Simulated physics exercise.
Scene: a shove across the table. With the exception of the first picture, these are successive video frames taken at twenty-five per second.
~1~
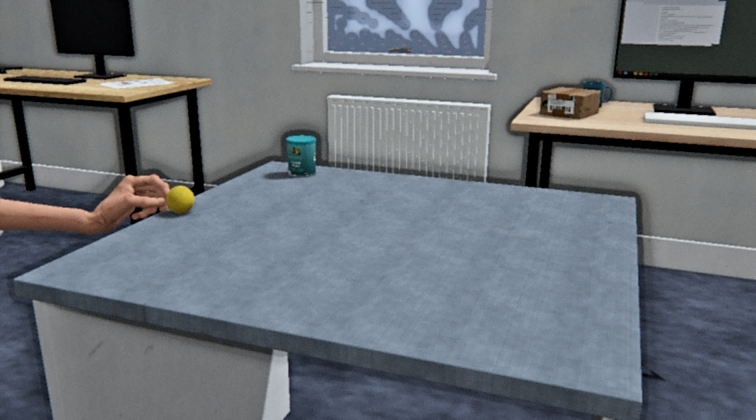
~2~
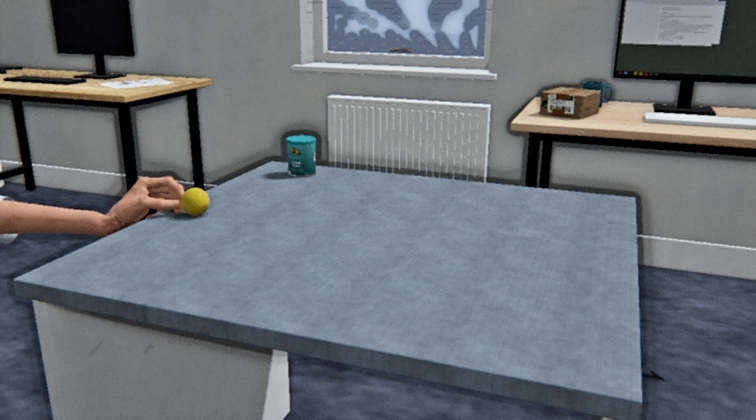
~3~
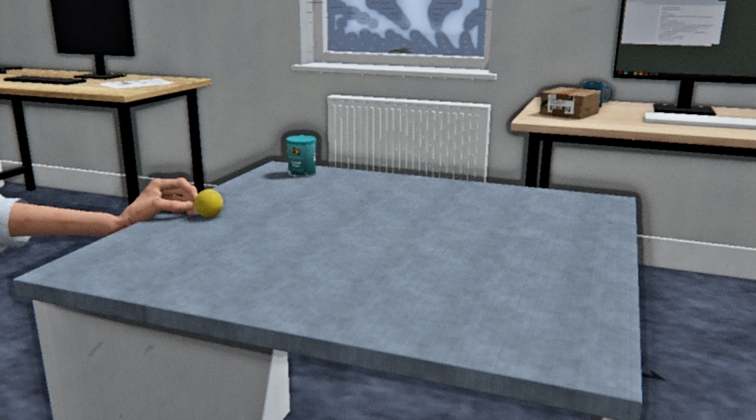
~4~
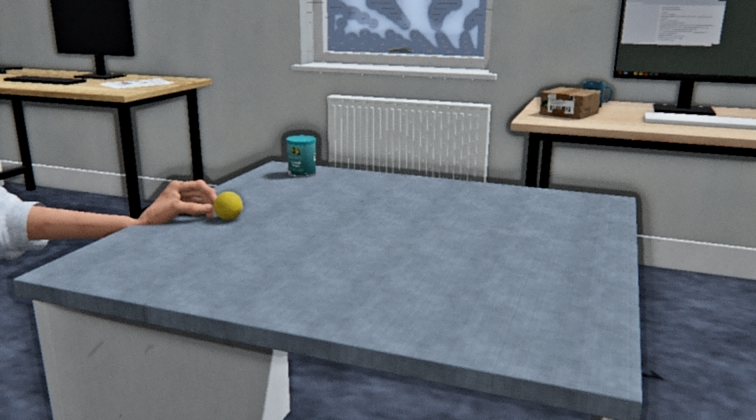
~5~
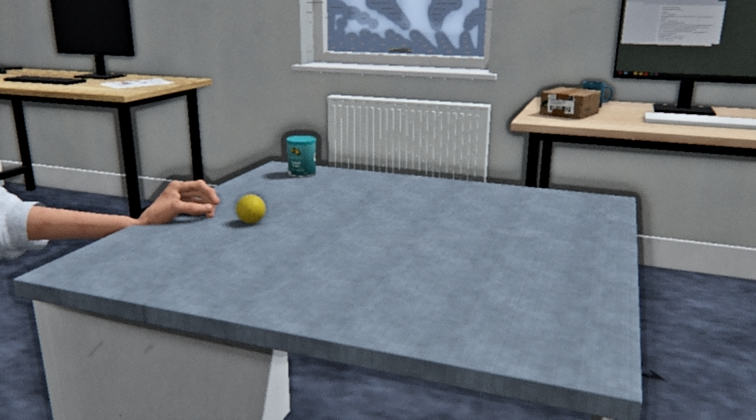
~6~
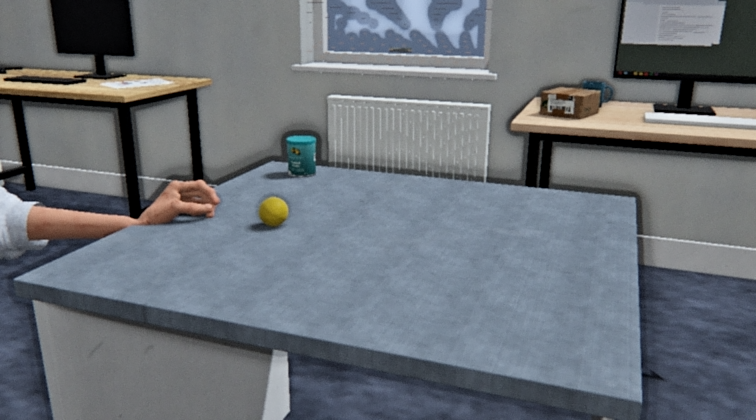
At the start, a hand reaches in from the left, touching a small yellow object at the left side of a grey-blue table, with a teal container behind. The hand pushes it rightward across the surface, then stays back while the yellow object continues moving right, opening a clear gap.
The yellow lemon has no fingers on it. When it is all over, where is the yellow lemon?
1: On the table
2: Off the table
Off the table (2).
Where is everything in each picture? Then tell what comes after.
Under the hand; yellow lemon (180, 200), in the first frame.
Under the hand; yellow lemon (195, 202), in the second frame.
Under the hand; yellow lemon (209, 204), in the third frame.
Yellow lemon (228, 206), in the fourth frame.
Yellow lemon (251, 209) shifted about its own width, in the fifth frame.
Yellow lemon (274, 212) shifted well along, in the sixth frame.
Then, 0.40 s on from there, yellow lemon shifted well along near (509, 243).
Then, 0.80 s on from there, yellow lemon now off the table.
In the end, off the table, yellow lemon.
